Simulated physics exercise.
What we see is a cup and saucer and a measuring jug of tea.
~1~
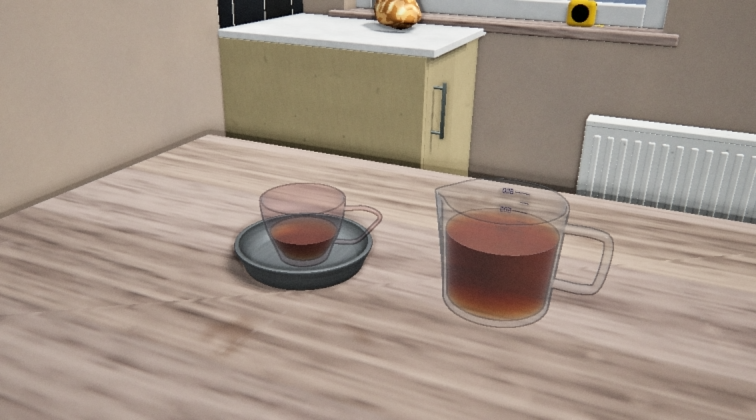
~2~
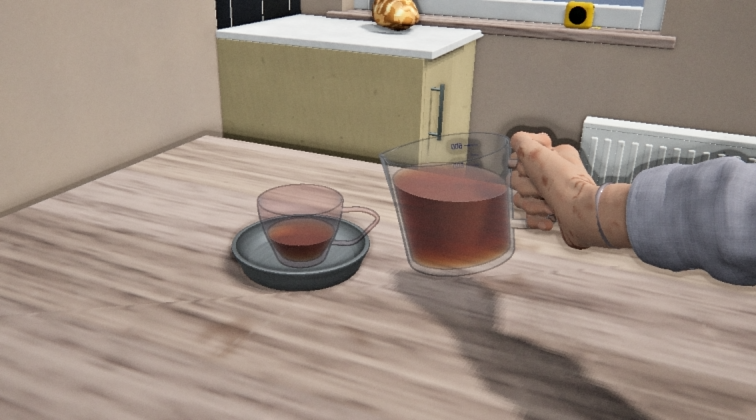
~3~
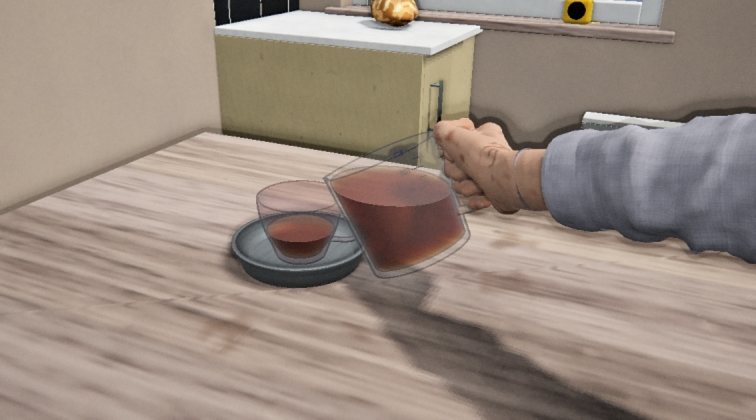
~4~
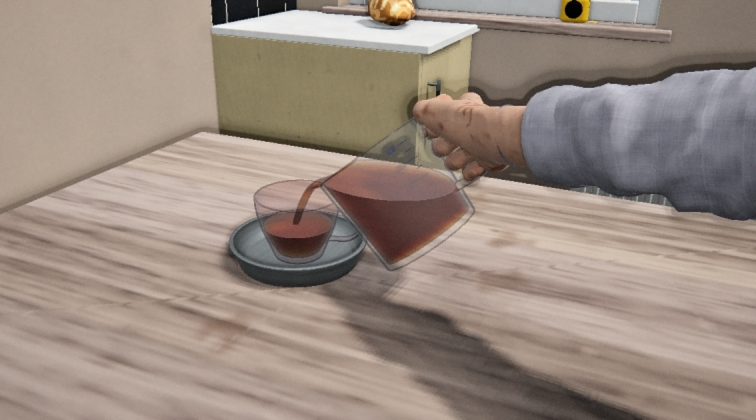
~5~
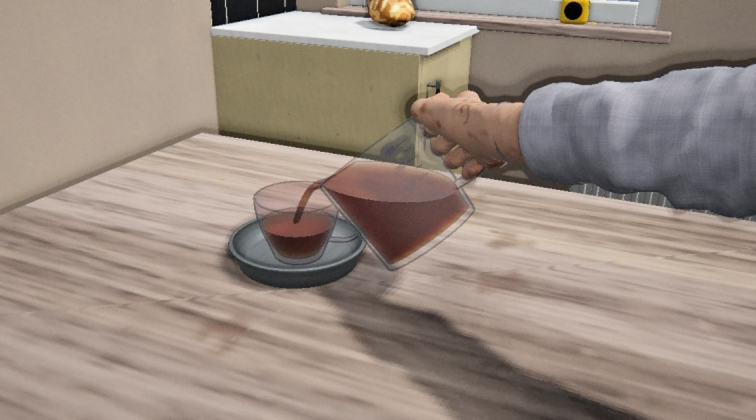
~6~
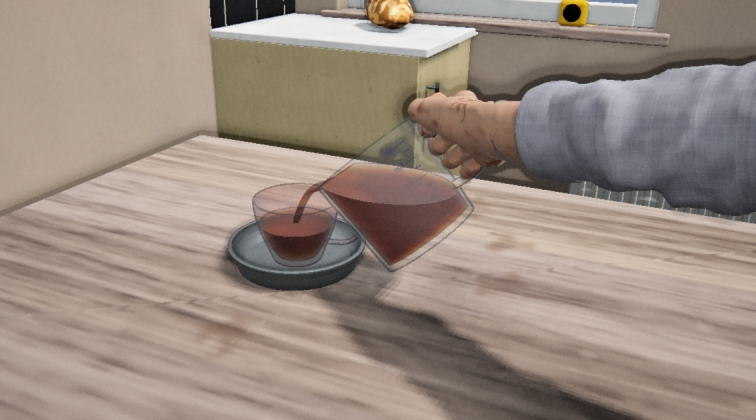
At the start, a glass cup of tea on a dark saucer and a larger glass measuring jug of tea stand on a wooden top. A hand reaches in from the right, lifts the jug, carries it left and tilts it, and a stream of tea runs into the cup.
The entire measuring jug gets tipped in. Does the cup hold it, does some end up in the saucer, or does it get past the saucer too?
It gets past the saucer too.
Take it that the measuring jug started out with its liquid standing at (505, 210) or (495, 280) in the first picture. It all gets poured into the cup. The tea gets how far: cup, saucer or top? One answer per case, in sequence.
As listed: Past the saucer, cup only.
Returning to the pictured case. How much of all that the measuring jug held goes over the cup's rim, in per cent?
That's around 65 percent.
Soon after, the cup is full to the brim; the saucer is wet, with room to spare.
Later, the cup is full to the brim; the saucer is full and running over.
In the end, the cup is full to the brim; the saucer is full and running over.
